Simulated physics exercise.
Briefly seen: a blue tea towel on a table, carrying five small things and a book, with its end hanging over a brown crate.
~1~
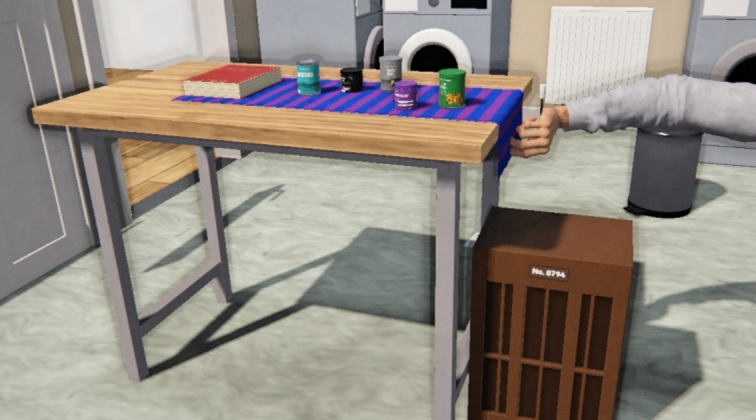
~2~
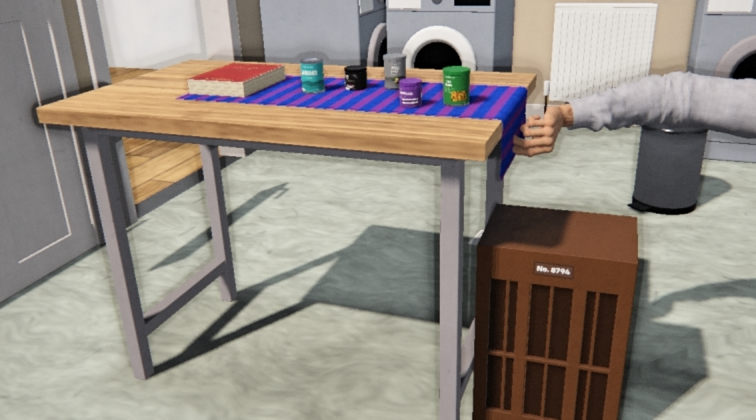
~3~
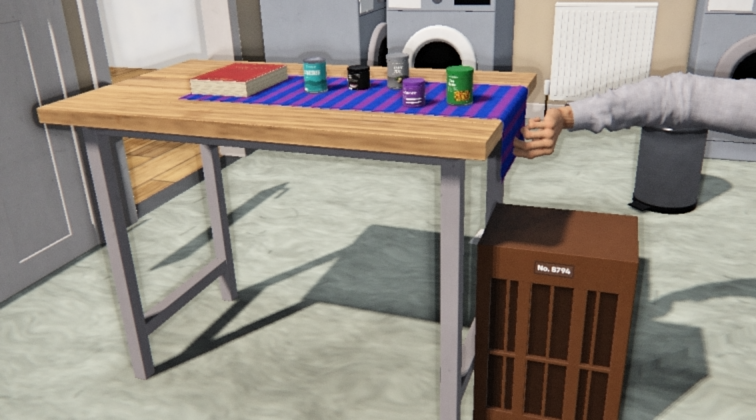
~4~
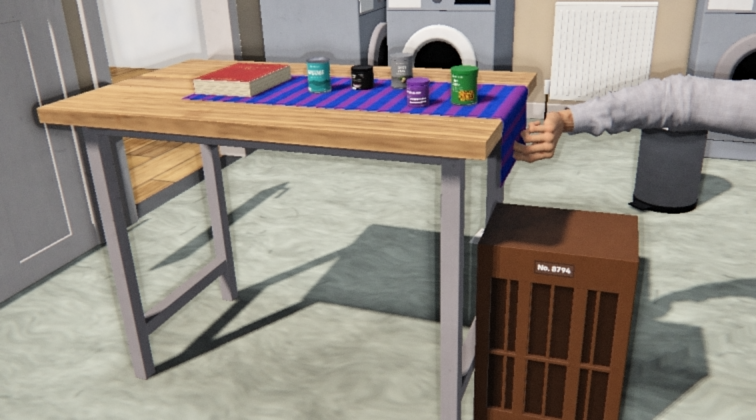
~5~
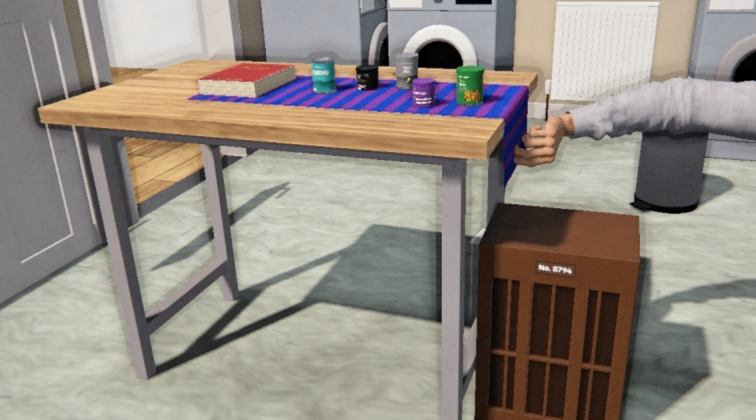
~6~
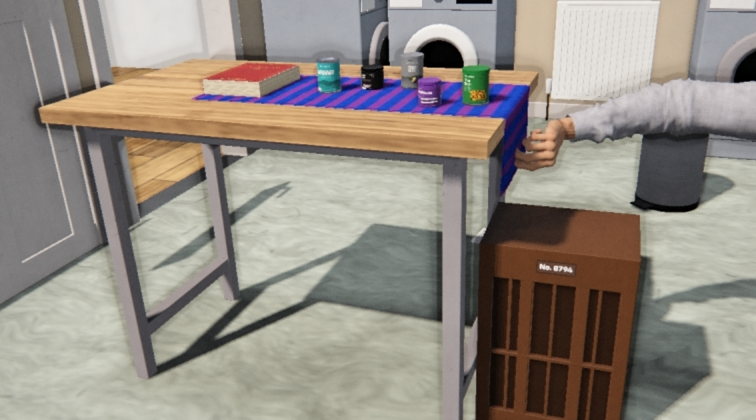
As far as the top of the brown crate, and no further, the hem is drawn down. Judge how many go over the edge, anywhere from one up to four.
I expect one of them not to stay on top.
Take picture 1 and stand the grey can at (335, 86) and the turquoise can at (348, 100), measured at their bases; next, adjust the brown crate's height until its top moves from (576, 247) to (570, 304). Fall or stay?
Grey can: Still up. Turquoise can: Still up.
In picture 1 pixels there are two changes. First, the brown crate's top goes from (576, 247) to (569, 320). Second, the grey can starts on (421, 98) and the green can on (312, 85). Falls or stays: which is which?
Result: Grey can gone, green can still there.
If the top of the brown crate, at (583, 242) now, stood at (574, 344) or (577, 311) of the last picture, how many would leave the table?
Respectively 4 and 3.
A little later, hem near (515, 199); all still up.
Next, hem on the crate; green can gone.
When it is over, hem on the crate; green can gone. It carries off one.
